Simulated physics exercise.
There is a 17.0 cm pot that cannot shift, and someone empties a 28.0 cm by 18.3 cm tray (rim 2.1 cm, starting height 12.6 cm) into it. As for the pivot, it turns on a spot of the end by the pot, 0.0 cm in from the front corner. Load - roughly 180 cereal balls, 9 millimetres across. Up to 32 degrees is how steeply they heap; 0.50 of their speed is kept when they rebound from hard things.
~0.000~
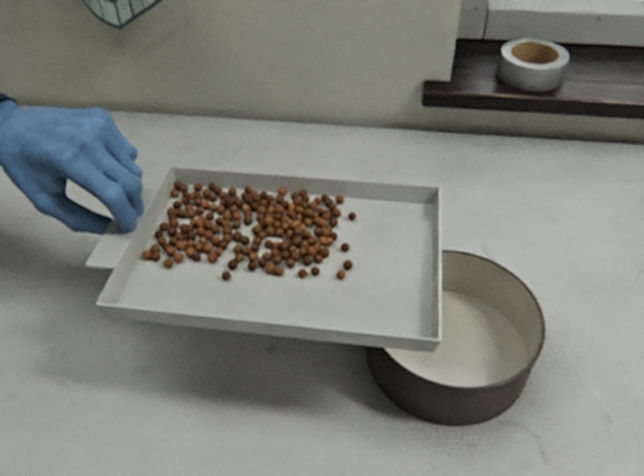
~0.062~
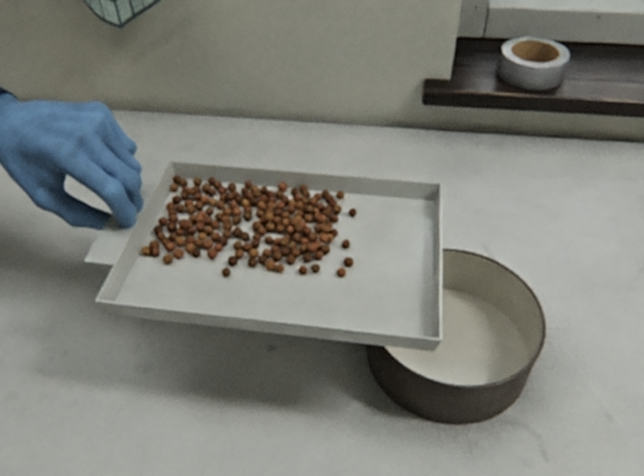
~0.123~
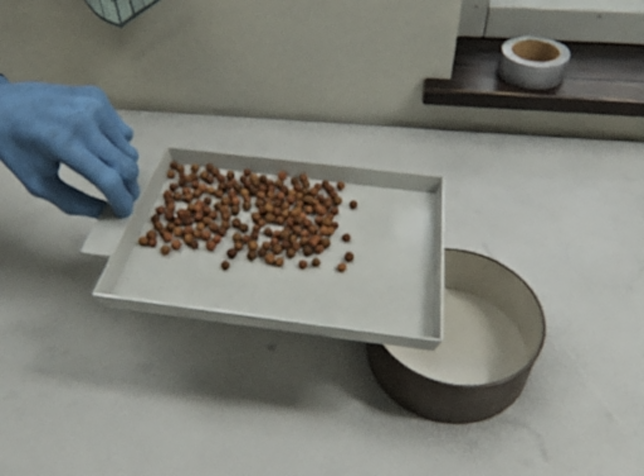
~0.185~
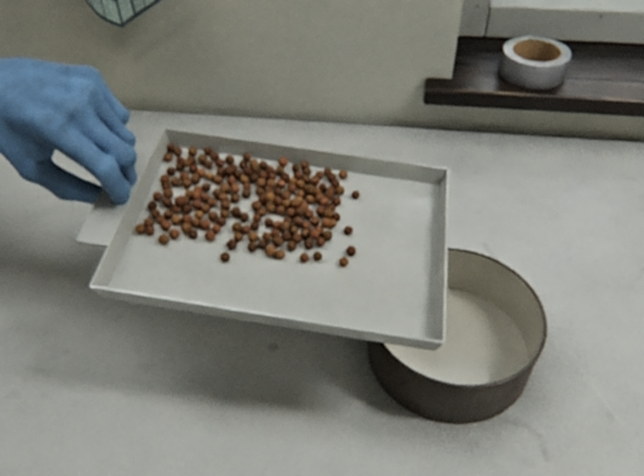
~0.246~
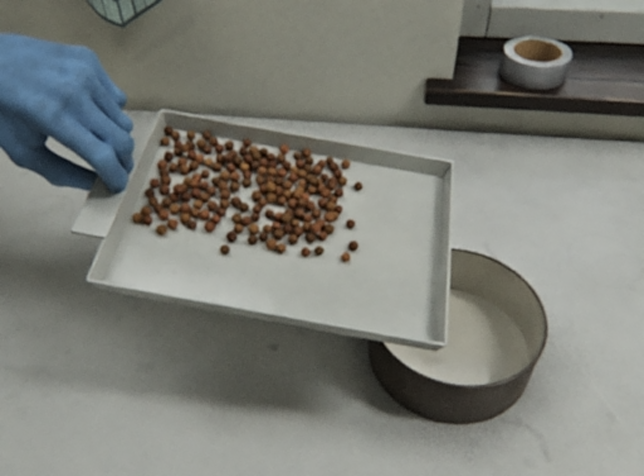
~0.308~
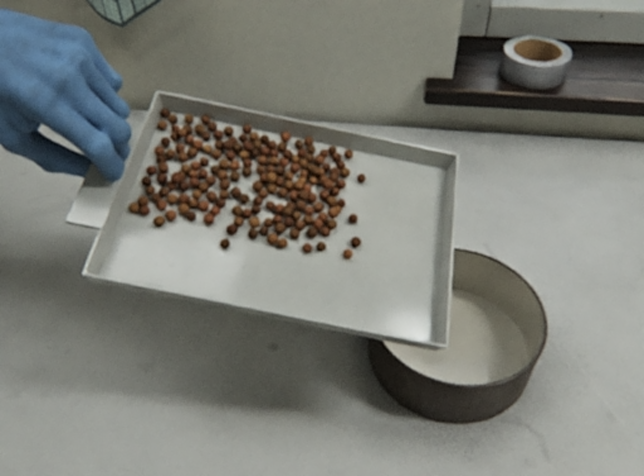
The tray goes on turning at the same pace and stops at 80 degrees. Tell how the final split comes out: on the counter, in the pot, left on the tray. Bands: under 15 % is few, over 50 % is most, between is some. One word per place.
Counter: Some, pot: Few, tray: Most.
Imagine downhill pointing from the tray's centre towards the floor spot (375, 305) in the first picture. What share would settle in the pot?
Something like 5 in a hundred.
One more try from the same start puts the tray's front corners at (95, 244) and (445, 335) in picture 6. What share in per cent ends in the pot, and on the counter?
Per cent by place - pot 10, counter 0.
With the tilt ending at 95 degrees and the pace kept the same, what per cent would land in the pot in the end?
Around 0 in a hundred.
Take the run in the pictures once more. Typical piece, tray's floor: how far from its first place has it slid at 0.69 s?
About 13 cm.
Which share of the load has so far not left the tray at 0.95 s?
Roughly 85 percent of the load, I'd say.
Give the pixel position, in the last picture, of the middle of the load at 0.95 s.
I reckon close to (397, 325).
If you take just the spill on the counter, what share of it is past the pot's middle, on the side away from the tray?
That comes to roughly 70 percent.
Then, at 0.69 s, tilt 48 degrees; the tray holds 100 %, the pot 0 %.
After 0.95 s, tilt 68 degrees; the tray holds 85 %, the pot 0 %.
After 1.31 s, tilt 80 degrees; the tray holds 80 %, the pot 0 %.
In the end, at 2.1 s, counter 25 %, pot 0 %, tray 75 %.
